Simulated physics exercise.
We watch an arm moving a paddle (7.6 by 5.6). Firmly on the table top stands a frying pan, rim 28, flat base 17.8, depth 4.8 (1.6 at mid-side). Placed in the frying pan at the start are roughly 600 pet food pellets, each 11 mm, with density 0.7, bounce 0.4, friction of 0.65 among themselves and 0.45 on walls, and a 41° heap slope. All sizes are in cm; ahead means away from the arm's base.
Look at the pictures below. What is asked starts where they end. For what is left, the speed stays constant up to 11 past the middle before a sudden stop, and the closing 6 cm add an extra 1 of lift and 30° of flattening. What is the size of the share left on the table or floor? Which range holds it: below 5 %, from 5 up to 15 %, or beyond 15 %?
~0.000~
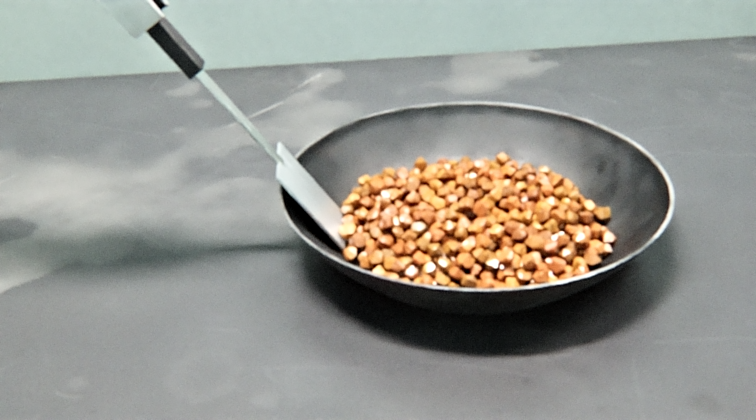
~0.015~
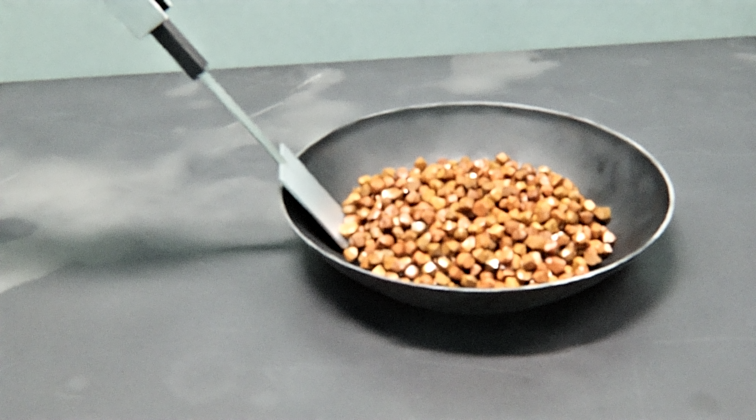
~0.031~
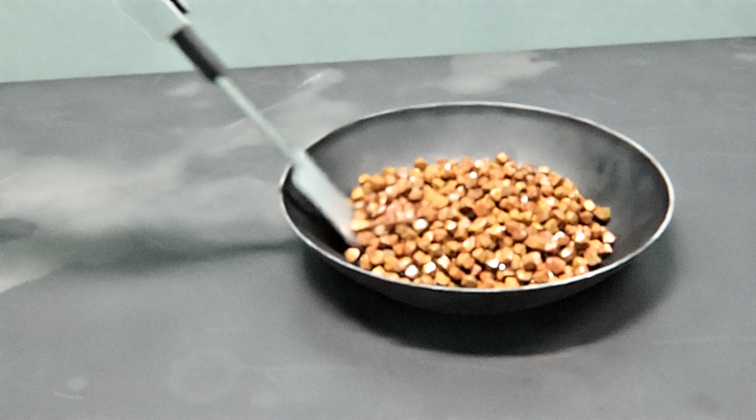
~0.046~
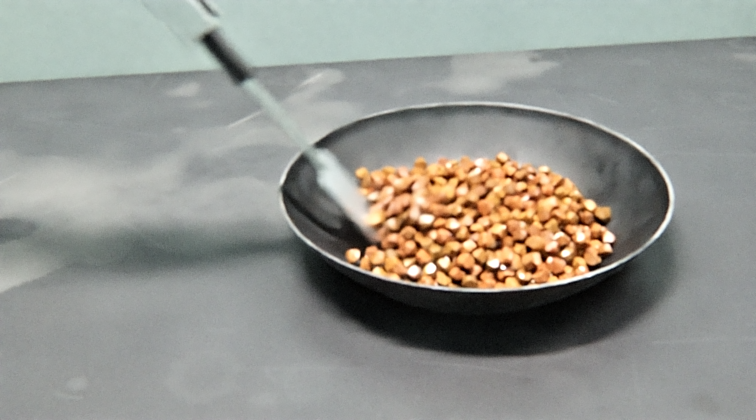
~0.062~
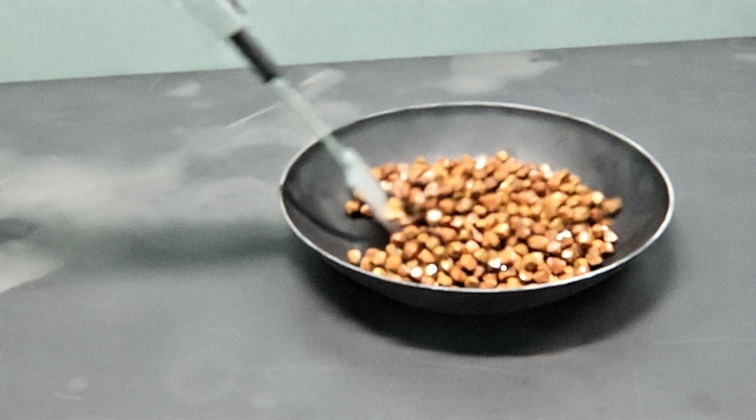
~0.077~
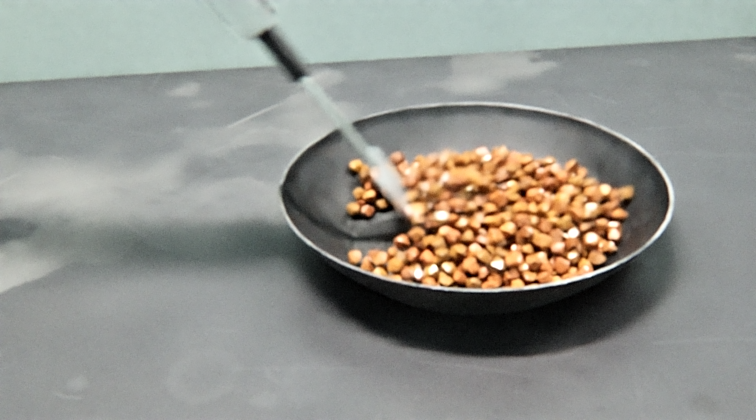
The range beyond 15 %.
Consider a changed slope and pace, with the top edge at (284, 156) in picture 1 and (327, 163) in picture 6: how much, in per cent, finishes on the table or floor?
Roughly 15 percent ends up there.
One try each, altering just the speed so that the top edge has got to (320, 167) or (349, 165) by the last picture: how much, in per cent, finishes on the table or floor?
Estimates: Near 10 %, near 15 %.
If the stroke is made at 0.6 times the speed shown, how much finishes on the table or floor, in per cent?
10 %.
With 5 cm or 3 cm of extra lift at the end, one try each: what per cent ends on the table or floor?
20 and 20 %.
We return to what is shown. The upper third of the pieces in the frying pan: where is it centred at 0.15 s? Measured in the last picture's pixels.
The middle lies somewhere about (558, 185).
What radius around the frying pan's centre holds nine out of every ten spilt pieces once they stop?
Roughly 40 cm.
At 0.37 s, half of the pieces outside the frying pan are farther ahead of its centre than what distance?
I reckon roughly 22 centimetres.
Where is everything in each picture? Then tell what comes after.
In the first frame, the paddle top edge at (278, 160), sloping 56°; upper third of the load around (472, 208), from x 345 to 610, top at y 160; 596 in the frying pan.
In the second frame, the paddle top edge at (281, 161), sloping 56°; upper third of the load around (472, 208), from x 345 to 610, top at y 160.
In the third frame, the paddle top edge at (298, 165), sloping 56°; upper third of the load around (472, 209), from x 350 to 610, top at y 160.
In the fourth frame, the paddle top edge at (323, 166), sloping 56°; upper third of the load around (465, 205), from x 350 to 610, top at y 160.
In the fifth frame, the paddle top edge at (349, 165), sloping 56°; upper third of the load around (471, 201), from x 350 to 610, top at y 160.
In the sixth frame, the paddle top edge at (375, 163), sloping 56°; upper third of the load around (485, 191), from x 355 to 625, top at y 155; 596 in the frying pan.
After 0.11 s, sloping 56°, highest piece 9 above the table; 596 in the frying pan.
After 0.15 s, sloping 49°, highest piece 9 above the table; 596 in the frying pan.
After 0.37 s, sloping 26°, highest piece 15 above the table; 458 in the frying pan, 60 on the table or floor, 78 on the blade or in flight.
After 1.42 s, sloping 26°, highest piece 6 above the table; 458 in the frying pan, 138 on the table or floor.
In the end, 458 in the frying pan, 138 on the table or floor. That is 23 % on the table or floor.
